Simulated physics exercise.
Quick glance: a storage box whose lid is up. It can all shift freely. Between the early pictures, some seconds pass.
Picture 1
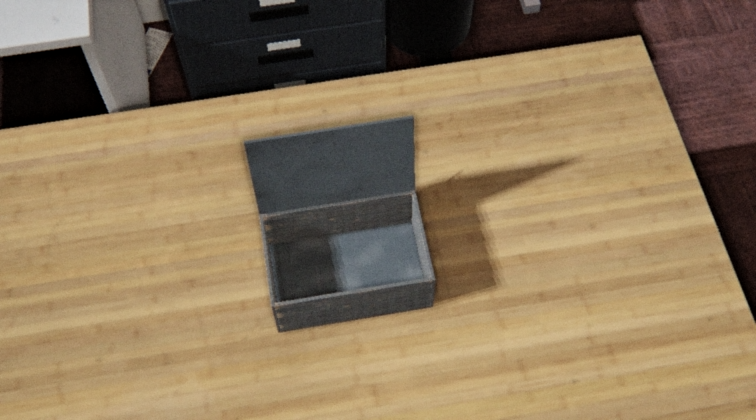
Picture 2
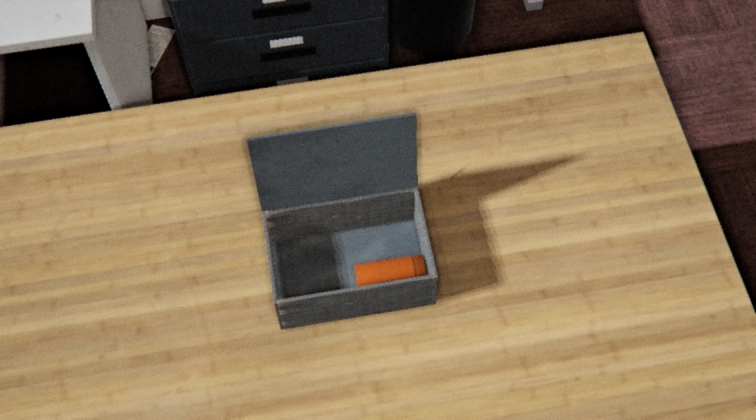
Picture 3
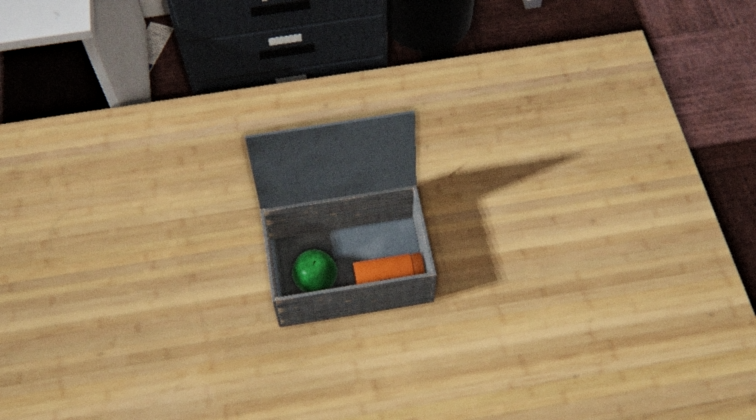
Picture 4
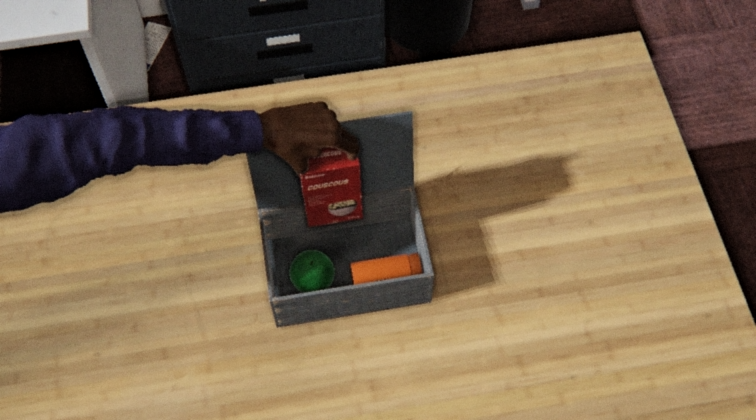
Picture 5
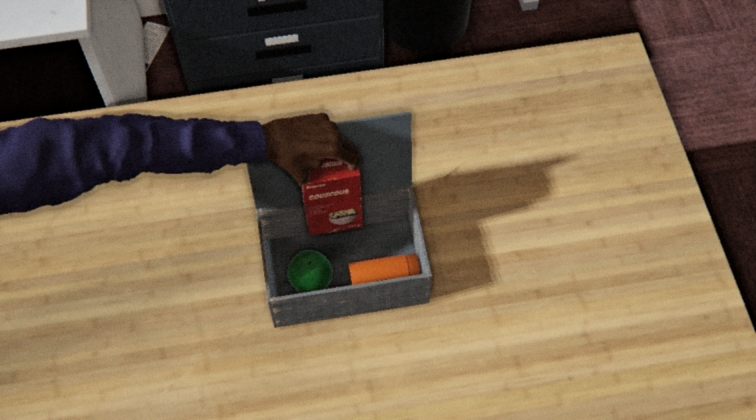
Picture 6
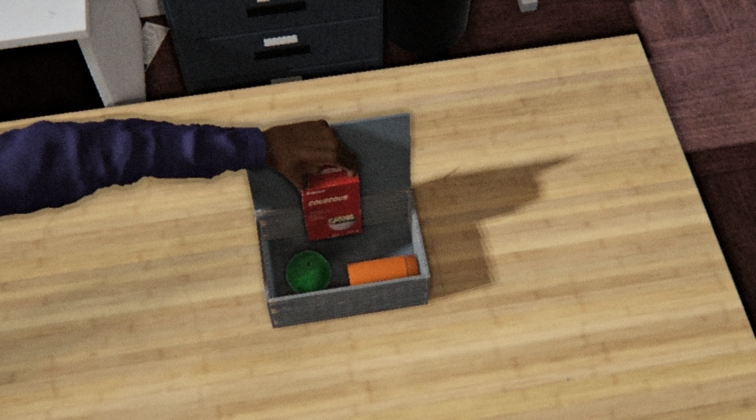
An open grey storage box with its lid raised sits on a striped light-wood table, seen from above at an angle, with dark drawers and reddish carpet behind. The box is empty at first, then an orange shaker appears at its right and a green ball at its left. A hand in a purple sleeve, reaching from the left, lowers a red packet slightly into the back, still gripping it.
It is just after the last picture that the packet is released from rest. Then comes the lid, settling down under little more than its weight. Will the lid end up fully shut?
No.
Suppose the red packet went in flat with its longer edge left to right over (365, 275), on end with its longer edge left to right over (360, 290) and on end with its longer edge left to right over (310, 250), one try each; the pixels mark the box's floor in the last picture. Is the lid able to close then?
The lid lowers completely the first time, is kept raised the second time and is kept raised the third time.
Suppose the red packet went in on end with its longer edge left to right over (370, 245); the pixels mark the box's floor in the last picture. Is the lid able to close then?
The lid stays partly open.
Then, 1.30 s on from there, lid 78° above the rim; red packet shifted about its own width near (333, 225).
Then, 1.90 s on from there, lid 40° above the rim; red packet turned 22° from how it was put near (336, 241).
In the end, lid 20° above the rim; toppled in the box, red packet; the other 2 unmoved. At the end, from the last picture's camera, red packet near (333, 255).
